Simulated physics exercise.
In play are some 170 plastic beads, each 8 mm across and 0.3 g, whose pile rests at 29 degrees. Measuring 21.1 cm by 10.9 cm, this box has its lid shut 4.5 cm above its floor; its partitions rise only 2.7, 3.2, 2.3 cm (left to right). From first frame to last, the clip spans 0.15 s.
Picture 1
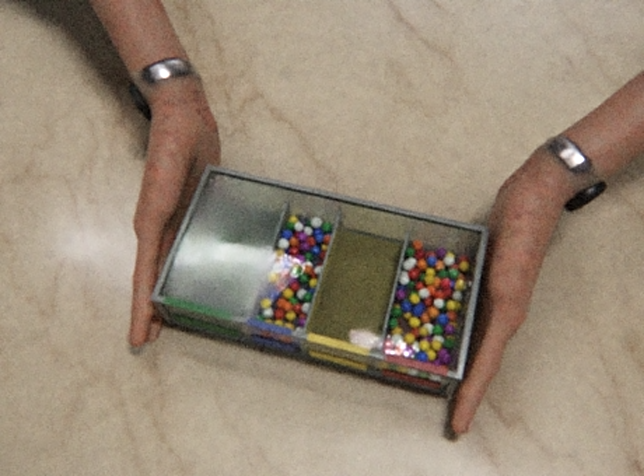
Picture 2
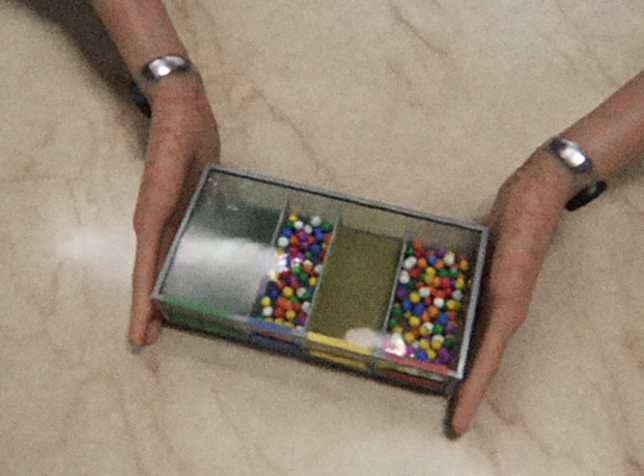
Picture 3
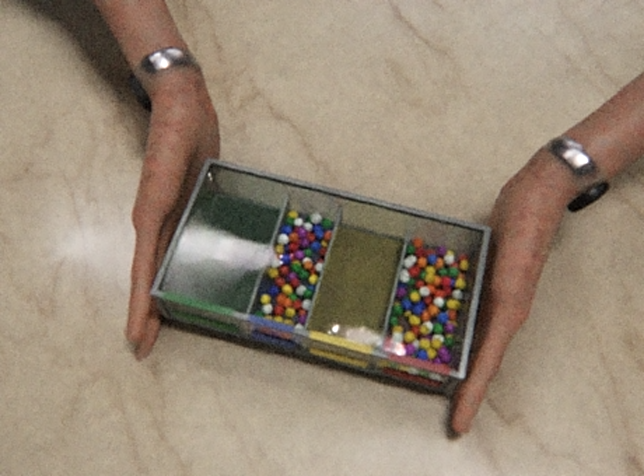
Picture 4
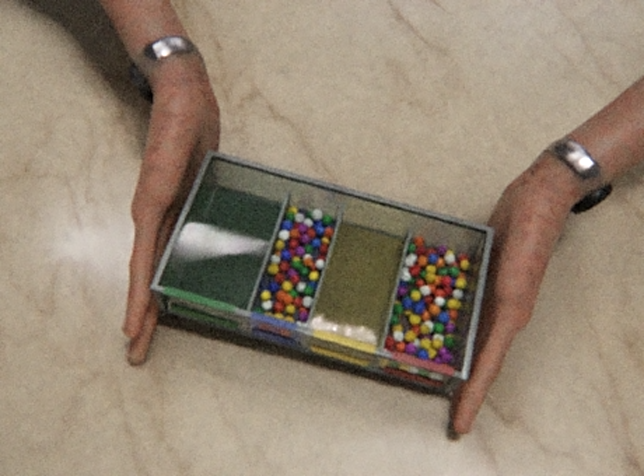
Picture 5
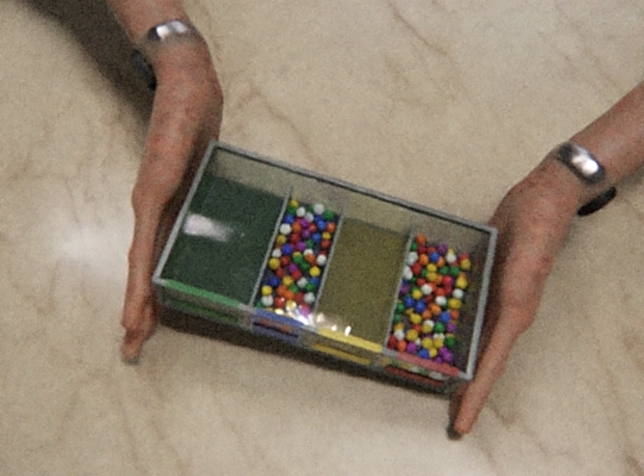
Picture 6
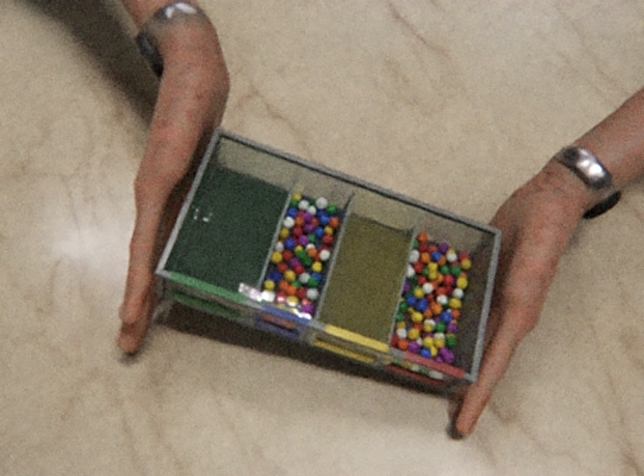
Two hands hold a clear lidded box of colourful beads and slowly raise its left end.
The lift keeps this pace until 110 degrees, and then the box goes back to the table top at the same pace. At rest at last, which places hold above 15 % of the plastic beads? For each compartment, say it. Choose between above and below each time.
Red compartment: Above, blue compartment: Above, green compartment: Below, yellow compartment: Below.
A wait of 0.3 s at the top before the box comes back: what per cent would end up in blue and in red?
That would leave blue with 20 percent and red with 75 percent.
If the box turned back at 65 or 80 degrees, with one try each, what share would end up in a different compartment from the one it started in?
Roughly 0 percent for the first try and 15 percent for the second.
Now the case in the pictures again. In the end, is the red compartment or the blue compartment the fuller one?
Red.
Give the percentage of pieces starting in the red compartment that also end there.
About 100 in a hundred.
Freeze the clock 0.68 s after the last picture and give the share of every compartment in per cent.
You'd find red at 55, blue at 40, green at 0 and yellow at 5 per cent.
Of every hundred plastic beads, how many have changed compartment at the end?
Roughly 25 in a hundred.
Then, 0.68 s after the last picture, tilt 110 degrees; red 55 %, blue 40 %, yellow 5 %.
Then, 1.14 s after the last picture, tilt 49 degrees; red 75 %, blue 20 %, yellow 5 %.
Then, 1.67 s after the last picture, tilt 0 degrees; red 75 %, blue 20 %, yellow 5 %.
In the end, red 75 %, blue 20 %, green 0 %, yellow 5 %.
